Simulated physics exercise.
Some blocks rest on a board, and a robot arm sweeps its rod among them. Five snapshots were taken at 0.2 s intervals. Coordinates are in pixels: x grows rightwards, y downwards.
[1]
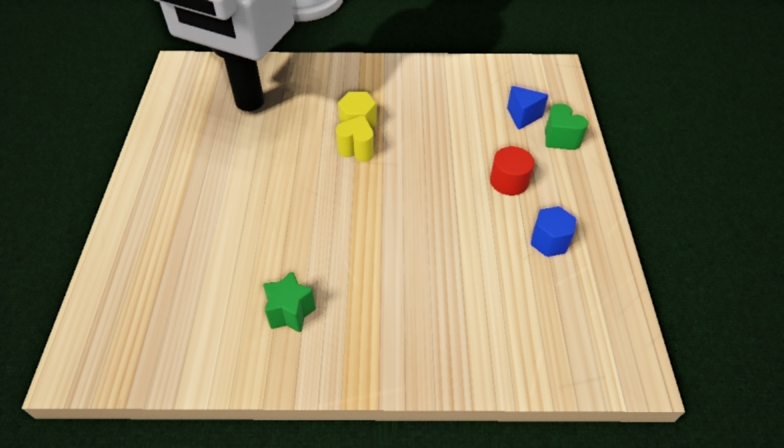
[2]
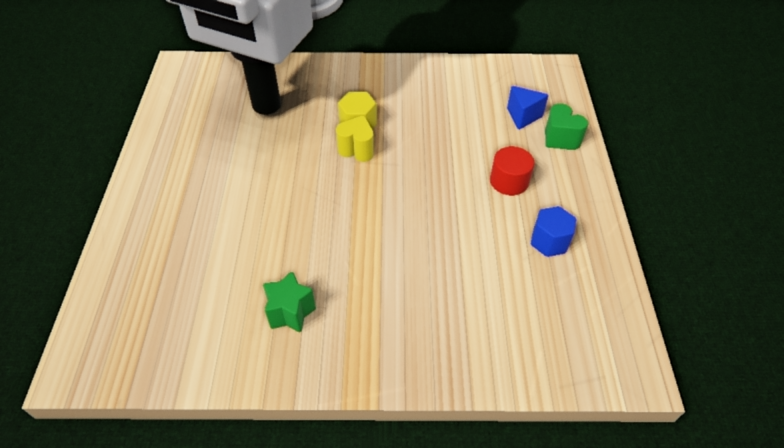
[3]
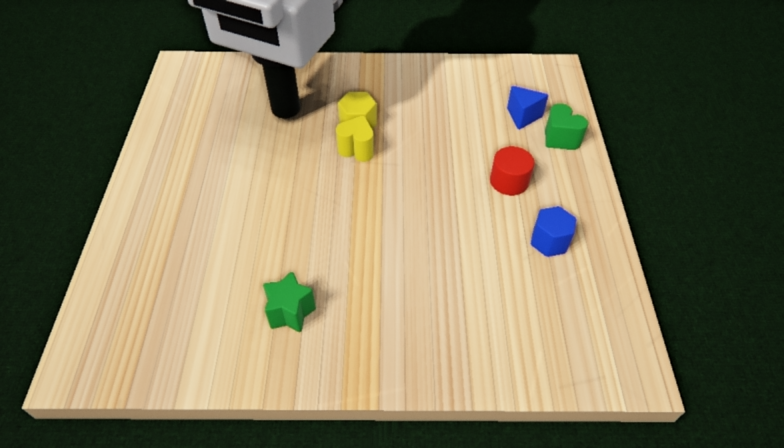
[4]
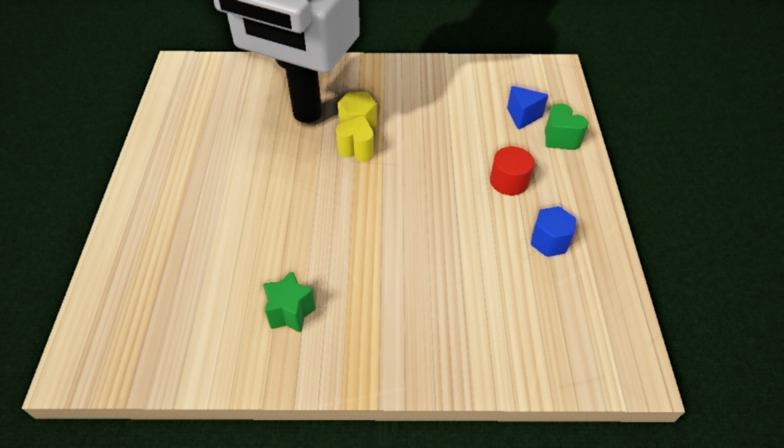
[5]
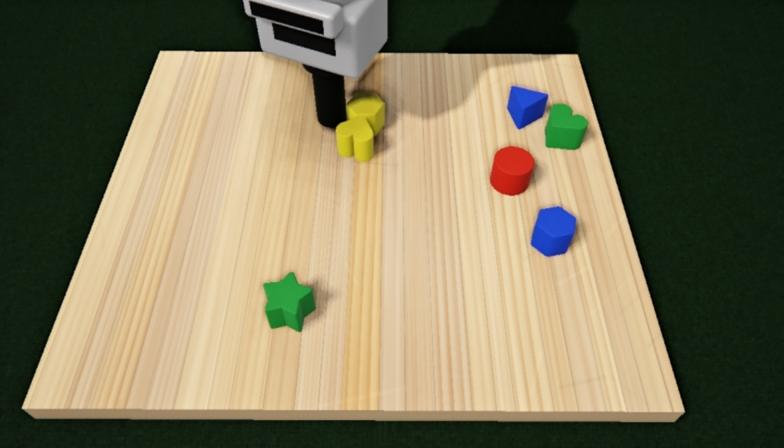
A robot arm with a black rod reaches in over the top of a pale wooden board, seen from above at a fixed angle against a dark green surface. Two yellow blocks sit together near the upper middle, with blue, green and red blocks to the right and a green star lower down. The rod slides rightward and slightly downward, then nudges the upper yellow block a little to the right.
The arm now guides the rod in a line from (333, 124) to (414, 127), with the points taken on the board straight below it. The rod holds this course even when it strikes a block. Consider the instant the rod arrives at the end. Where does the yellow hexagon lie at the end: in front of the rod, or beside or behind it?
Still in front.
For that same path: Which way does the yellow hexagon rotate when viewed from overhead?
Anticlockwise.
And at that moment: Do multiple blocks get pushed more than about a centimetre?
That would be a no.
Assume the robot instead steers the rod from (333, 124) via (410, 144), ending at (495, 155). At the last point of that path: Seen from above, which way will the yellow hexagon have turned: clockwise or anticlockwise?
Twists anticlockwise.
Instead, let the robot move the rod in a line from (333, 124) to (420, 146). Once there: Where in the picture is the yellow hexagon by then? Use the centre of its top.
The spot you're after is about (421, 100) in the image.
What follows on the original path. Halfway along, rod (373, 120); yellow hexagon (407, 103).
At the end, rod (414, 121); yellow heart not moved; yellow hexagon (446, 99), turned 45° anticlockwise.
